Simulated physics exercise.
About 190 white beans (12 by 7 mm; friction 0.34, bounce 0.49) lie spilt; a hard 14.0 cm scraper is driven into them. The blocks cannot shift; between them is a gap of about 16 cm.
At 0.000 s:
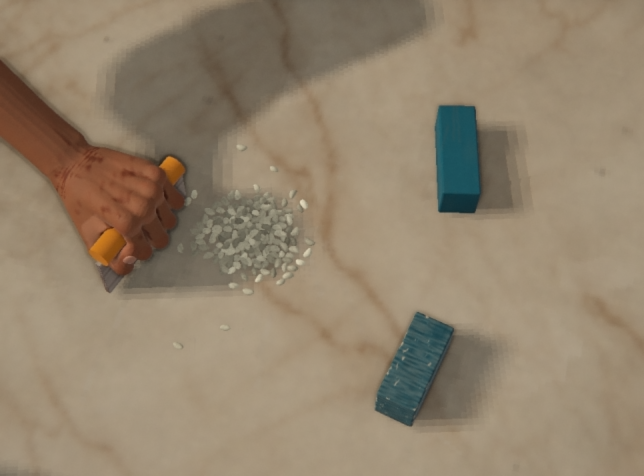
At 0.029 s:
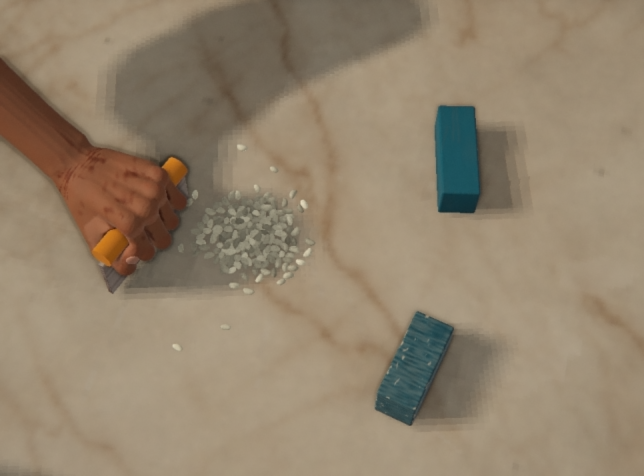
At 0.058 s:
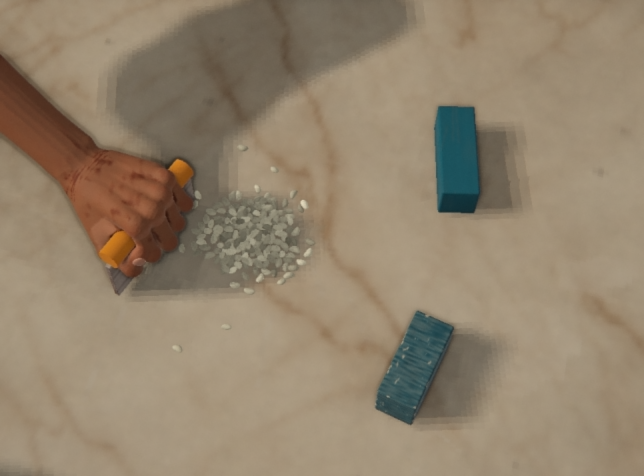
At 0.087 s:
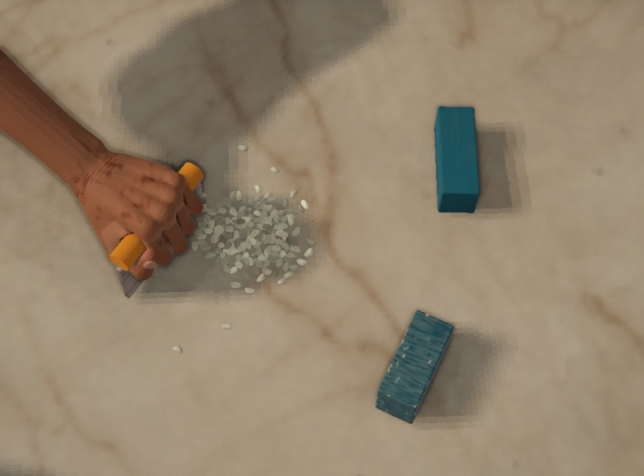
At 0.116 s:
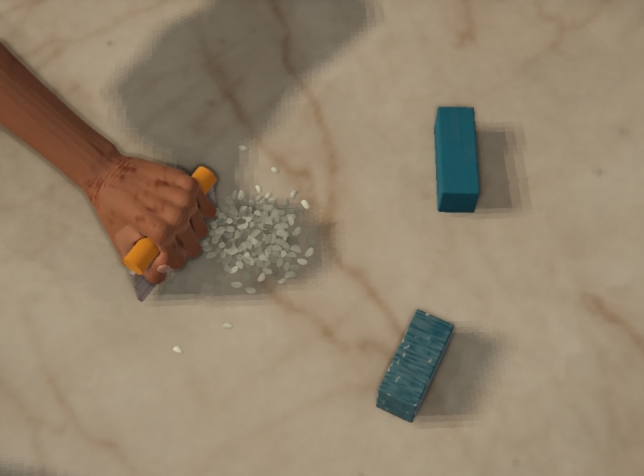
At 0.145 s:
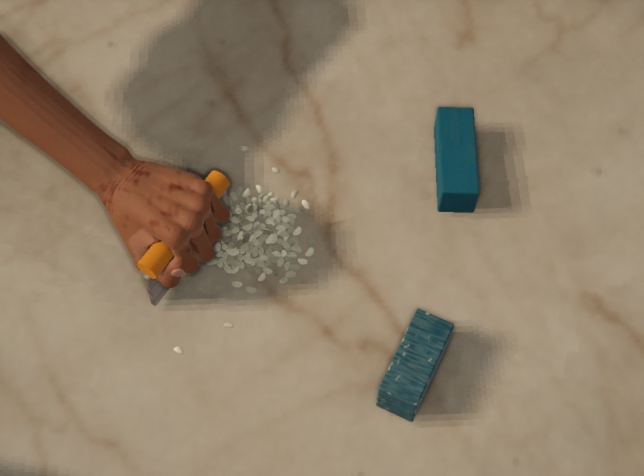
On a marble surface, a hand gripping an orange-handled scraper slides right into spilt white beans, bunching the nearest ones together.
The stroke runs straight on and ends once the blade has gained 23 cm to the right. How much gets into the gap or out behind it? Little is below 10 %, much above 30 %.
Through: Low.
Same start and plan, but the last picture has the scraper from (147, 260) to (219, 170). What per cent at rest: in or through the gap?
Through 0.
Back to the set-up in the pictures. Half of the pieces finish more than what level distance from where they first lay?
About 16 cm.
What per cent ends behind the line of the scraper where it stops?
Some 35 per cent.
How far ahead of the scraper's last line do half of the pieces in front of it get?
Roughly 4 cm.
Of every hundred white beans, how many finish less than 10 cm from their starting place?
About 35 per cent.
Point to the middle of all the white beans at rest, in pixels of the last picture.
Around (378, 277).
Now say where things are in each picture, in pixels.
The first frame shows scraper from (102, 267) to (178, 175); moved 0.0 cm; 0 pieces shifted; middle of the spill at (252, 229); block at (416, 360); block at (459, 148).
The second frame shows scraper from (105, 268) to (180, 176); moved 0.2 cm; 0 pieces shifted; middle of the spill at (253, 229).
The third frame shows scraper from (111, 270) to (186, 178); moved 0.8 cm; 1 pieces shifted; middle of the spill at (253, 229).
The fourth frame shows scraper from (122, 273) to (196, 181); moved 1.9 cm; 3 pieces shifted; middle of the spill at (254, 229).
The fifth frame shows scraper from (135, 276) to (209, 185); moved 3.3 cm; 8 pieces shifted; middle of the spill at (255, 229).
The sixth frame shows scraper from (149, 280) to (222, 189); moved 4.7 cm; 67 pieces shifted; middle of the spill at (257, 229); block at (417, 356); block at (458, 149). Its speed is about 0.50 m/s, heading 6 degrees towards the viewer.
After 0.36 s, scraper 15 cm from its start, spill 16 cm wide; held up before the blocks 100 %.
Then, at 0.57 s, scraper 23 cm from its start, spill 19 cm wide; held up before the blocks 100 %.
Then, at 0.76 s, scraper 23 cm from its start, spill 19 cm wide; in or through the gap 5 %, held up before the blocks 95 %.
In the end, at 1.7 s, in or through the gap 5 %, round the near block 0 %, round the far block 0 %, held up before the blocks 95 %.
